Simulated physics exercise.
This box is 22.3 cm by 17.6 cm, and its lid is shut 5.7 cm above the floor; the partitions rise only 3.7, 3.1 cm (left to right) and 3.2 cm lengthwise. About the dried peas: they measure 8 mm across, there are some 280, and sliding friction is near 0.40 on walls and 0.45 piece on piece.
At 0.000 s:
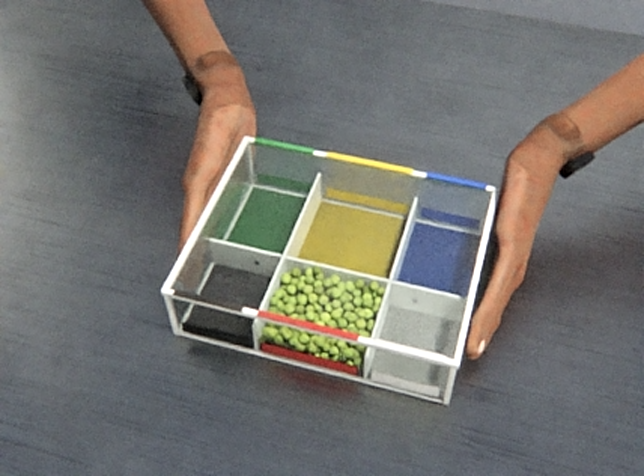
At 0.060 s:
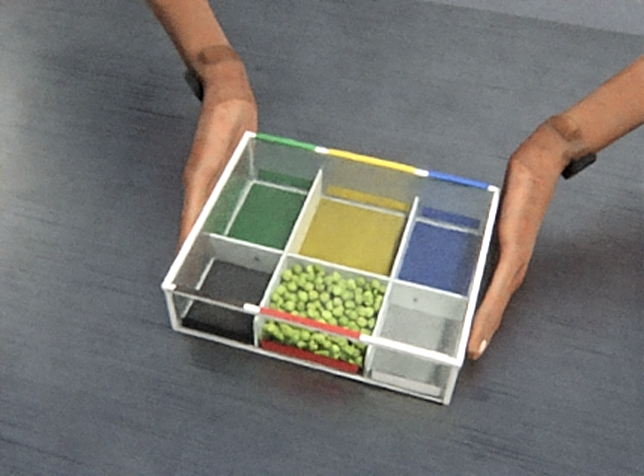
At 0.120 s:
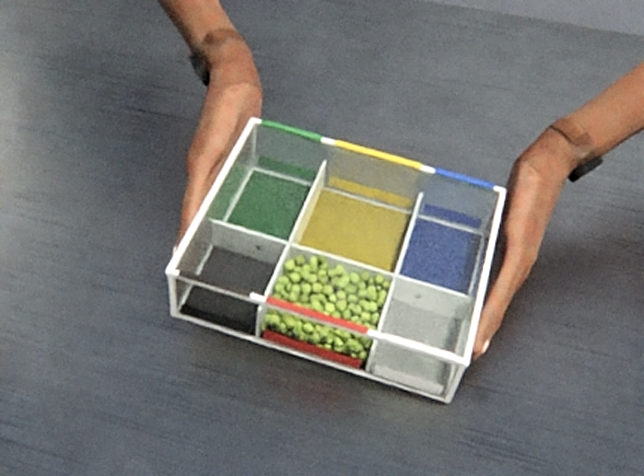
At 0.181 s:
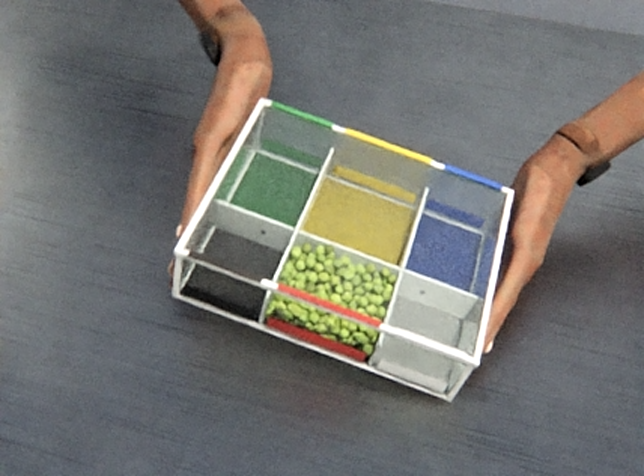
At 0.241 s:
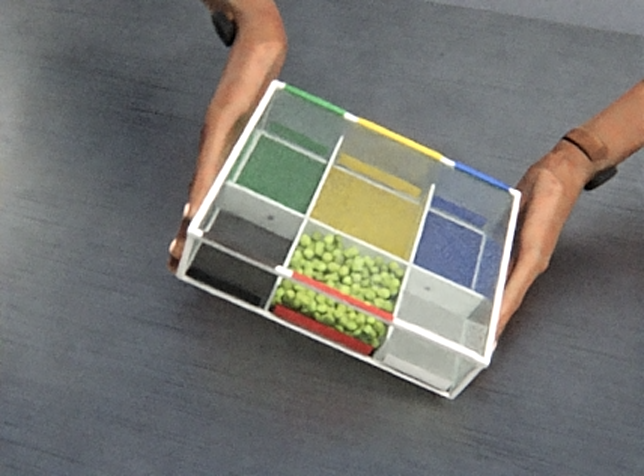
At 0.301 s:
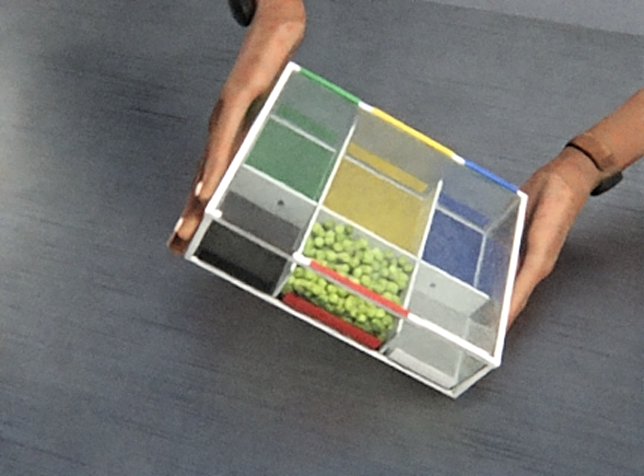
A clear box with six compartments, green peas filling the red-marked one, lay level between two hands, then tilted steadily as the hands raised its left side, the peas staying in their compartment.
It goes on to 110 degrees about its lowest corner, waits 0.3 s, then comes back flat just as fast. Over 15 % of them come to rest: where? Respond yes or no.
Red: No; blue: Yes; green: No; yellow: No; white: Yes; black: No.
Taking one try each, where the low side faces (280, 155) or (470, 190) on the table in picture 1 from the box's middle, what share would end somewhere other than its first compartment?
Roughly 100 % for the first direction, roughly 100 % for the second.
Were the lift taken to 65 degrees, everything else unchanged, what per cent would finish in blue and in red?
In per cent, blue gets 10, red gets 60.
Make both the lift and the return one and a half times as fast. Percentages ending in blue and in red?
Then the blue compartment would hold 40 per cent and the red one 0 per cent.
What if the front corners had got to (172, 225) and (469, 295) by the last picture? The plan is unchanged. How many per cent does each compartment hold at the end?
Final shares: Red 0%, blue 25%, green 10%, yellow 65%, white 0%, black 0%.
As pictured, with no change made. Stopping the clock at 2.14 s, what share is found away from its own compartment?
100 %.
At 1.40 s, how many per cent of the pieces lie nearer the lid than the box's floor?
Roughly 80 per cent.
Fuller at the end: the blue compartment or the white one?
Go with white, that one ends with more.
Then, at 1.40 s, tilt 110 degrees; blue 35 %, white 60 %.
After 2.14 s, tilt 55 degrees; blue 45 %, white 55 %.
Then, at 2.90 s, tilt 0 degrees; blue 45 %, white 55 %.
In the end, at 3.6 s, red 0 %, blue 45 %, green 0 %, yellow 0 %, white 55 %, black 0 %.
